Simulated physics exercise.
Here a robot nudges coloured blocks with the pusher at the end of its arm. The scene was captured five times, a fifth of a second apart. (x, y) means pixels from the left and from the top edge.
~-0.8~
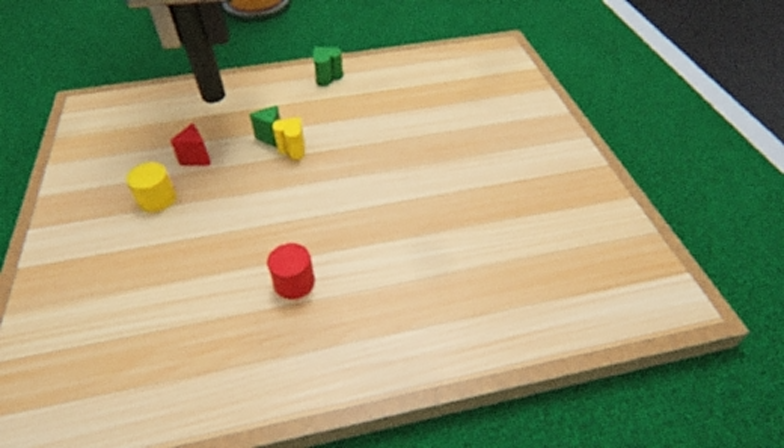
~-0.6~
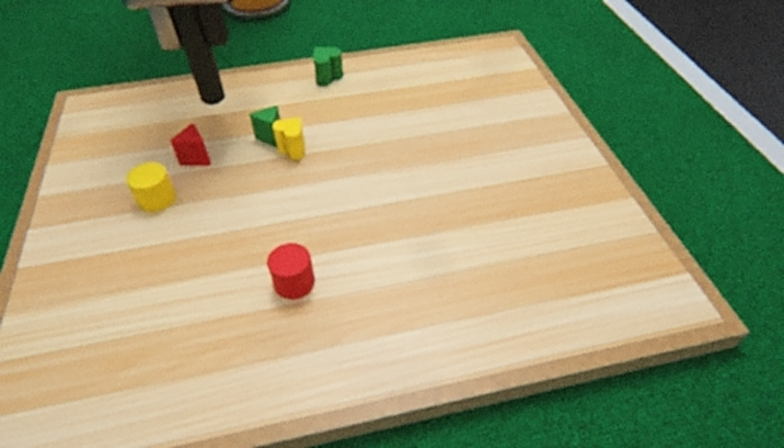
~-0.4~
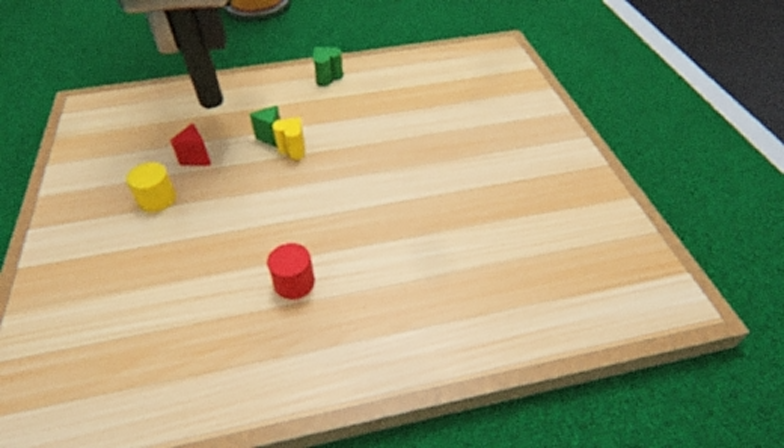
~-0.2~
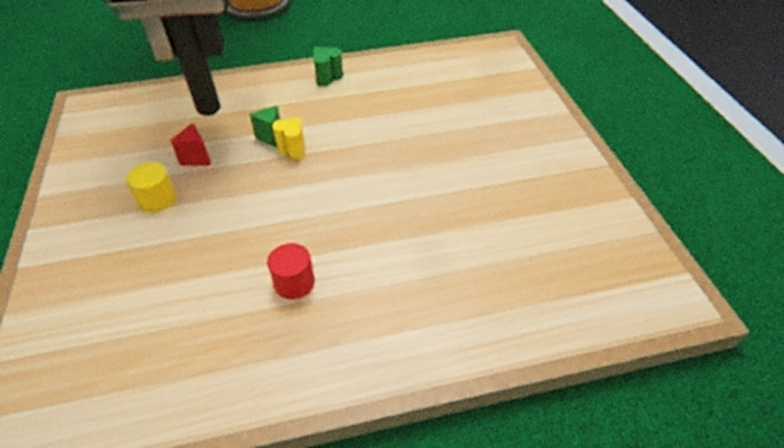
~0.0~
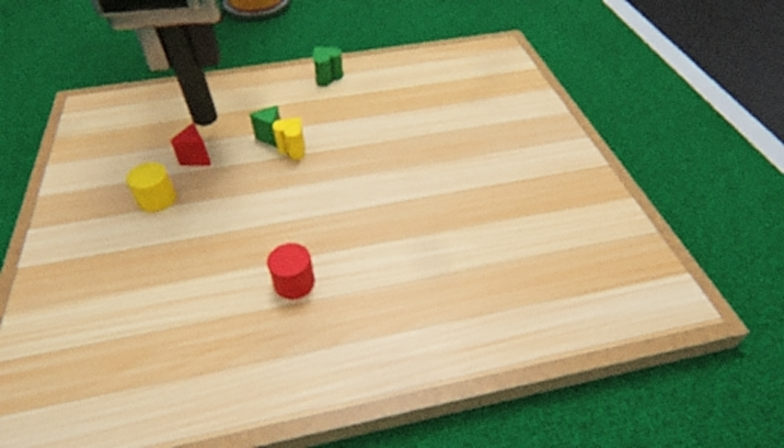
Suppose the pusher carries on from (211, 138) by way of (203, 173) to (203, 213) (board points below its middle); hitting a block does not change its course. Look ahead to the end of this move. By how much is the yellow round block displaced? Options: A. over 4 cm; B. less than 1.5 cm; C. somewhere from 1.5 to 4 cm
B.
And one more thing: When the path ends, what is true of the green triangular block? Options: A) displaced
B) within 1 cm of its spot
B
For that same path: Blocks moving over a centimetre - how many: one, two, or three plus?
I expect one block to move.
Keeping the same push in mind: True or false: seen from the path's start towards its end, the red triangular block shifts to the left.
False
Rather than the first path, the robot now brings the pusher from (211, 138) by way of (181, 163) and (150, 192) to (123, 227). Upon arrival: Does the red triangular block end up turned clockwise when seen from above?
Going by the path, no.
The first path, step by step. One third of the way, pusher (199, 143); red triangular block (176, 149).
Two thirds of the way, pusher (195, 168); yellow round block (143, 176); red triangular block (167, 158), turned 25° clockwise.
At the end, pusher (196, 195); yellow round block (143, 176); red triangular block (167, 158), turned 25° clockwise; green triangular block not moved.
